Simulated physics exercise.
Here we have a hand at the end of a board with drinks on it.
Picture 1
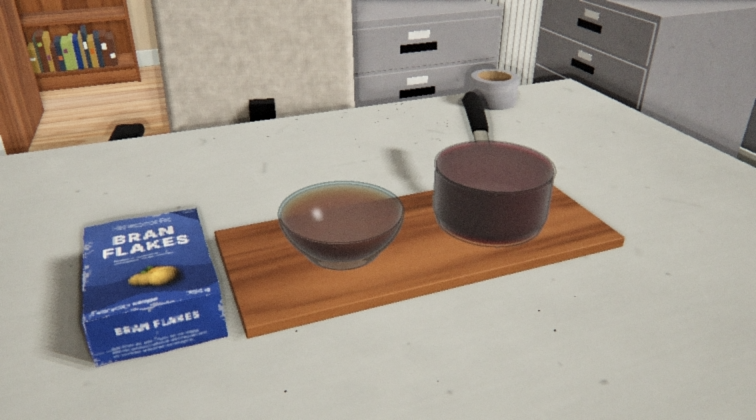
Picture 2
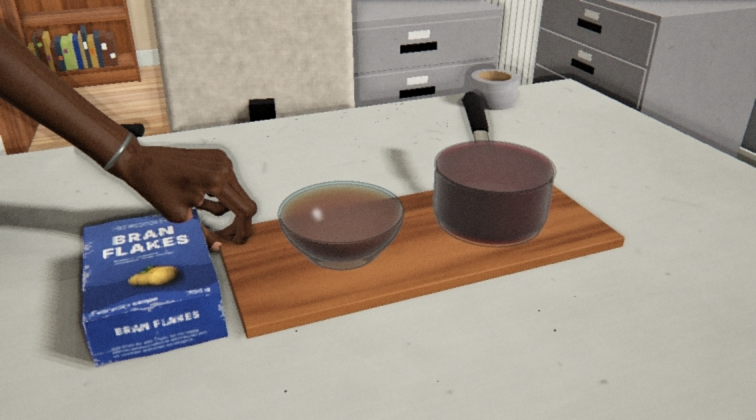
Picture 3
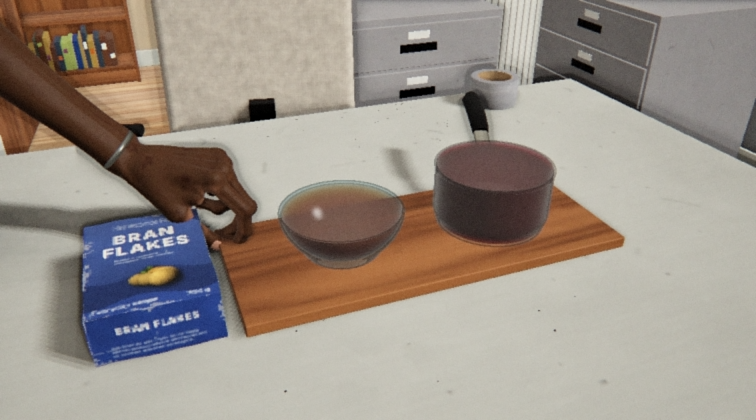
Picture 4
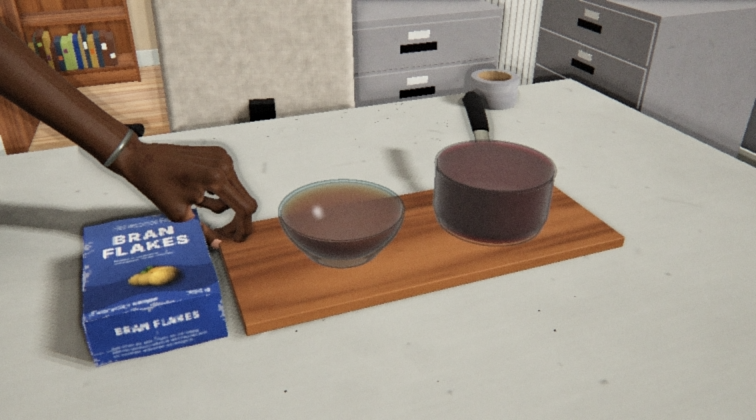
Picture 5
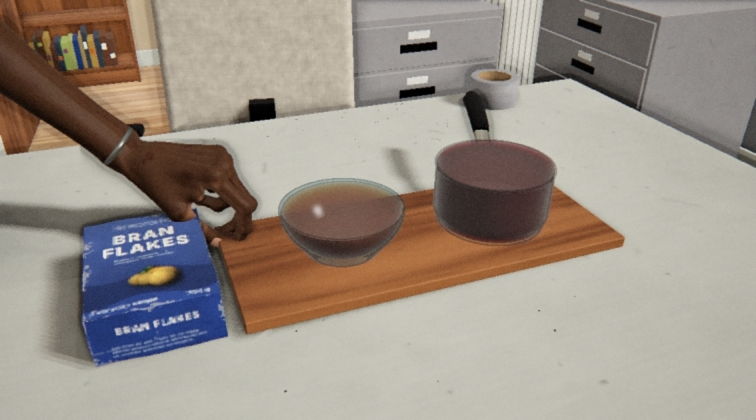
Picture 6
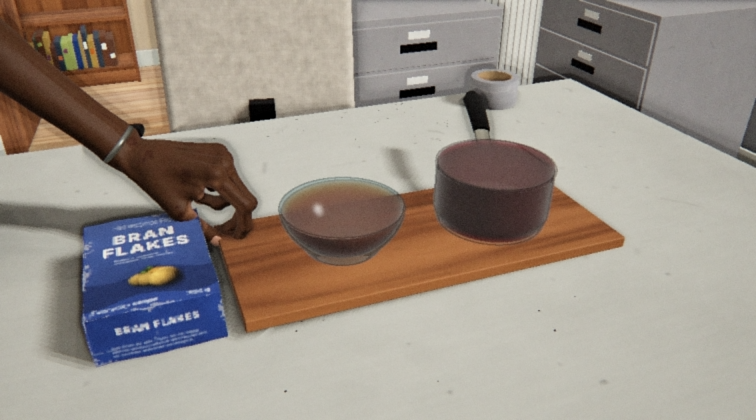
A hand reached in from the left, took the end of a wooden board holding a nearly full glass bowl and saucepan beside a blue bran flakes box, and raised that end very slightly.
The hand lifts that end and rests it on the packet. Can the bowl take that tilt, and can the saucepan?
On the left the bowl spills, on the right the saucepan spills.
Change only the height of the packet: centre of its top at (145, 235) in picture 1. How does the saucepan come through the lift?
In that case: Leaks.
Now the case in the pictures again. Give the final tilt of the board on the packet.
Roughly 8°.
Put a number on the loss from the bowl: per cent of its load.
Some 16 per cent.
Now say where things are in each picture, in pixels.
In the first frame, the board lies flat; bowl (342, 227) nearly full; saucepan (491, 191) nearly full; packet (159, 330).
In the second frame, a hand takes the end of the board; bowl nearly full, surface at (342, 212); saucepan nearly full, surface at (494, 165).
In the third frame, the end is rising; bowl (342, 226) nearly full; saucepan (491, 190) nearly full.
In the fourth frame, the end has come up a little; bowl nearly full, surface at (342, 211); saucepan nearly full, surface at (495, 165); packet (159, 330).
In the fifth frame, slope near 1°; bowl (342, 224) nearly full; saucepan (492, 189) nearly full.
In the sixth frame, the board slopes by about 1°; bowl nearly full, surface at (342, 208); saucepan nearly full, surface at (496, 163); packet (159, 330).
Shortly, the board slopes by about 4°; bowl, none is lost; saucepan, it has lost some.
Then, the board slopes by about 9°; bowl, it has lost some; saucepan, it has lost some.
At the finish, the board slopes by about 8°, resting on the packet; bowl, it has lost some; saucepan, it has lost some.
